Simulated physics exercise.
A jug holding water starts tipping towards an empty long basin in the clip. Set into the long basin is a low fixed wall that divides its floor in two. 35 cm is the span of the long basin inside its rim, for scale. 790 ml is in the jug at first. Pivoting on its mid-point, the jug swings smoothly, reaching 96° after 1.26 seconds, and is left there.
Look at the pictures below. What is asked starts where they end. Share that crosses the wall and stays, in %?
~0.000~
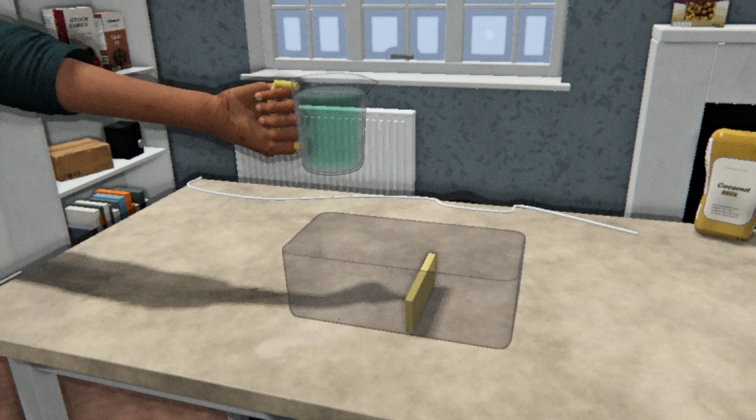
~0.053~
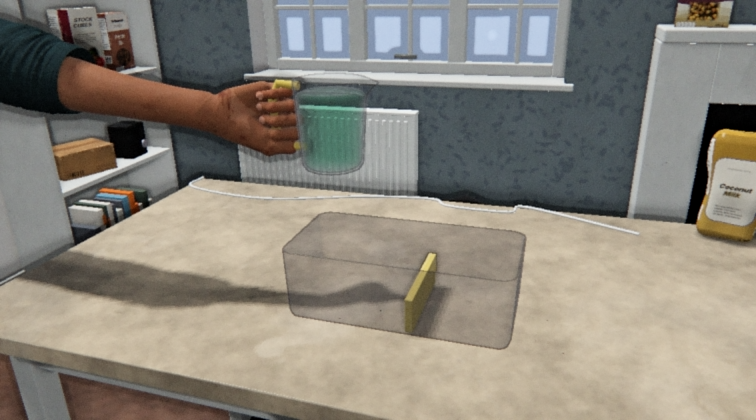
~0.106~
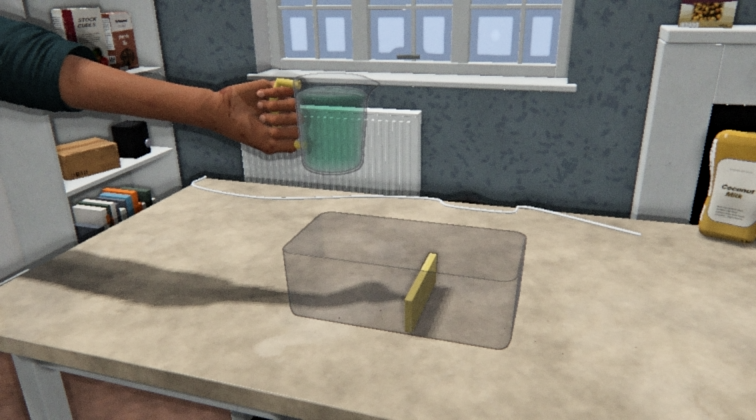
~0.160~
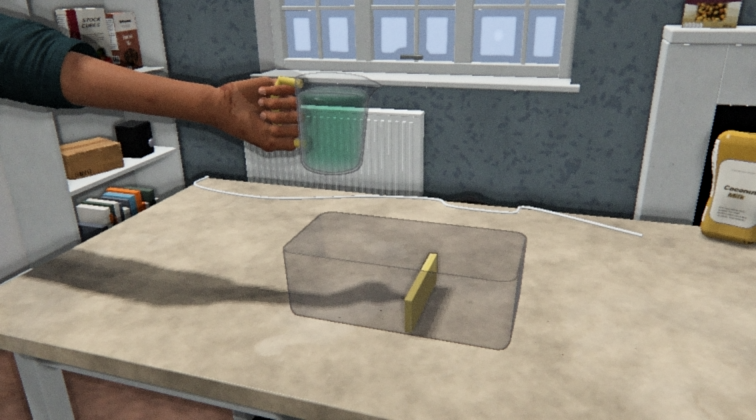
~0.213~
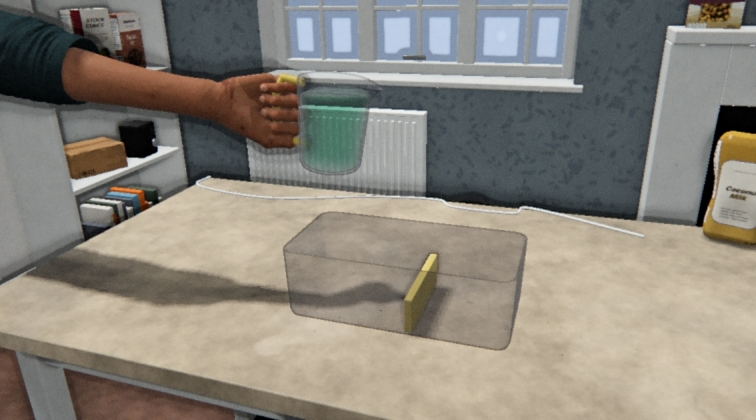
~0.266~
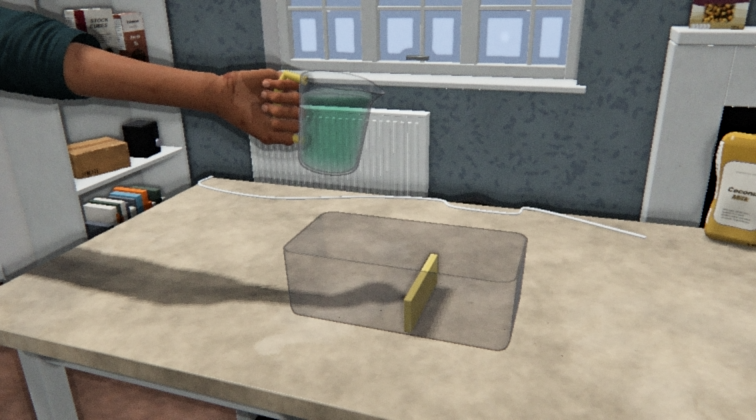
77 %.
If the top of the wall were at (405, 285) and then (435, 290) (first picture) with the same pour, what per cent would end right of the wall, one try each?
I'd put it at about 90 per cent for the first and about 60 per cent for the second.
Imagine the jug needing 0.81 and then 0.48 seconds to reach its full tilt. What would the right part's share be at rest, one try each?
Roughly 80 per cent the first time and 75 per cent the second.
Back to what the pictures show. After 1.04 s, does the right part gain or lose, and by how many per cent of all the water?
The share moves up, by some 40 per cent.
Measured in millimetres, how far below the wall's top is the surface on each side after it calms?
Left about 50 mm, right about 28 mm.
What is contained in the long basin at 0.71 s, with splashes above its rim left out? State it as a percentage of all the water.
Some 2 per cent.
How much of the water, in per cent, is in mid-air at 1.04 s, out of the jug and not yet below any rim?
Roughly 22 per cent.
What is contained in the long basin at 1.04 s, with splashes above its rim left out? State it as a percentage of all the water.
Around 38 per cent of the whole.
By 0.71 s the tilt is 58° and 85 per cent is still to pour, 0 is left of the wall and 2 right of it.
By 1.04 s the tilt is 89° and 40 per cent is still to pour, 1 is left of the wall and 37 right of it.
By 1.39 s the tilt is 96° and 7 per cent is still to pour, 10 is left of the wall and 75 right of it.
By 1.76 s the tilt is 96° and 1 per cent is still to pour, 20 is left of the wall and 77 right of it.
At rest 21 per cent lies left of the wall, 77 right of it and 2 outside.
